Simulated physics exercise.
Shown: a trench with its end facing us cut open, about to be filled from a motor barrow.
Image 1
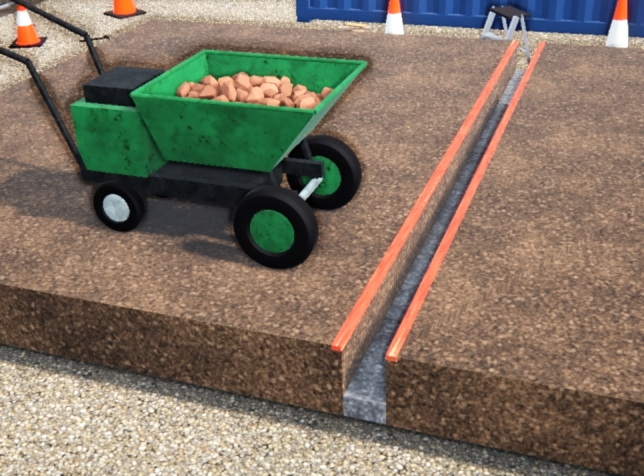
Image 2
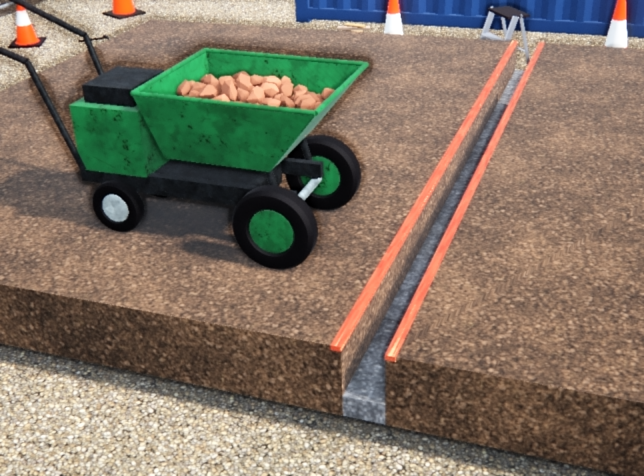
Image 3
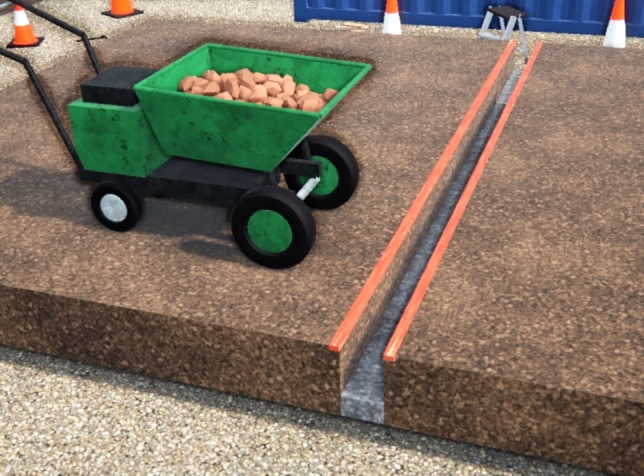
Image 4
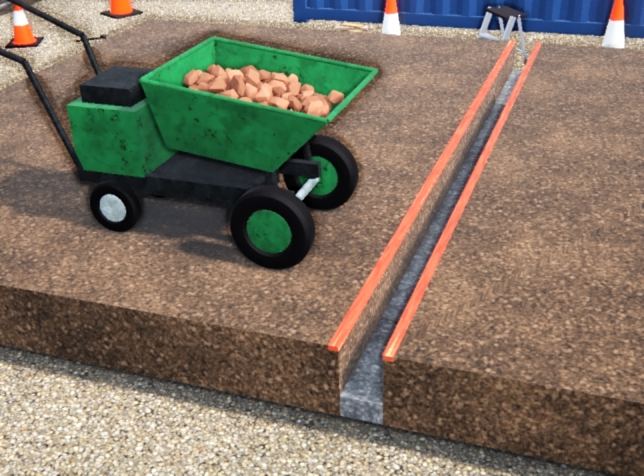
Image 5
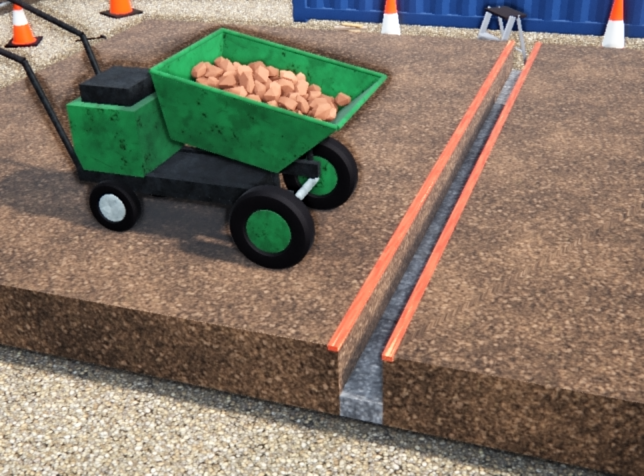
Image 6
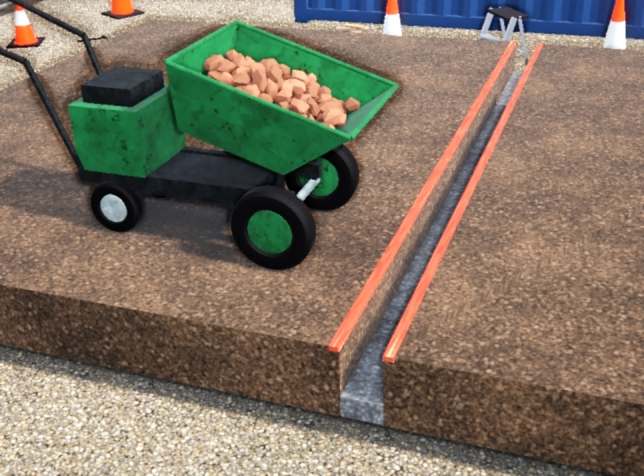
The green skip of a motor barrow tilts forward toward a narrow trench, carrying rubble.
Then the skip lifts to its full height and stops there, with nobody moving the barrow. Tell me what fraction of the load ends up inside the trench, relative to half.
Inside the trench ends up under half of the load.
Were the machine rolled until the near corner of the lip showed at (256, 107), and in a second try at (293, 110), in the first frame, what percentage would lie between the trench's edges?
First try: Some 70 %; second try: 60 %.
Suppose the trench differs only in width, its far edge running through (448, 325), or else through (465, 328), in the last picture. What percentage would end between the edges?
Lab note: Try one about 80 %, try two about 100 %.
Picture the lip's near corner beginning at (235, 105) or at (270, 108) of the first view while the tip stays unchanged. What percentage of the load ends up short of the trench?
The first spot gives roughly 30 %; the second gives roughly 10 %.
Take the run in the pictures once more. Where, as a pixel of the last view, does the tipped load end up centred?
Last view, resting centre - approx. (473, 252).
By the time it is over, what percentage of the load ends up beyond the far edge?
Roughly 70 in a hundred.
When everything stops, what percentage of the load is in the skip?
It works out to some 25 percent.
Soon after the last picture, skip tipped steeply; all in the skip.
A little later, skip tipped steeply; most in the skip; a stray few in or heaped over the trench; a small part beyond it; a stray few falling.
Later still, skip tipped right over; about a quarter in the skip; a small part in or heaped over the trench; about two thirds beyond it.
By the end, skip tipped right over; about a quarter in the skip; a small part in or heaped over the trench; about two thirds beyond it.
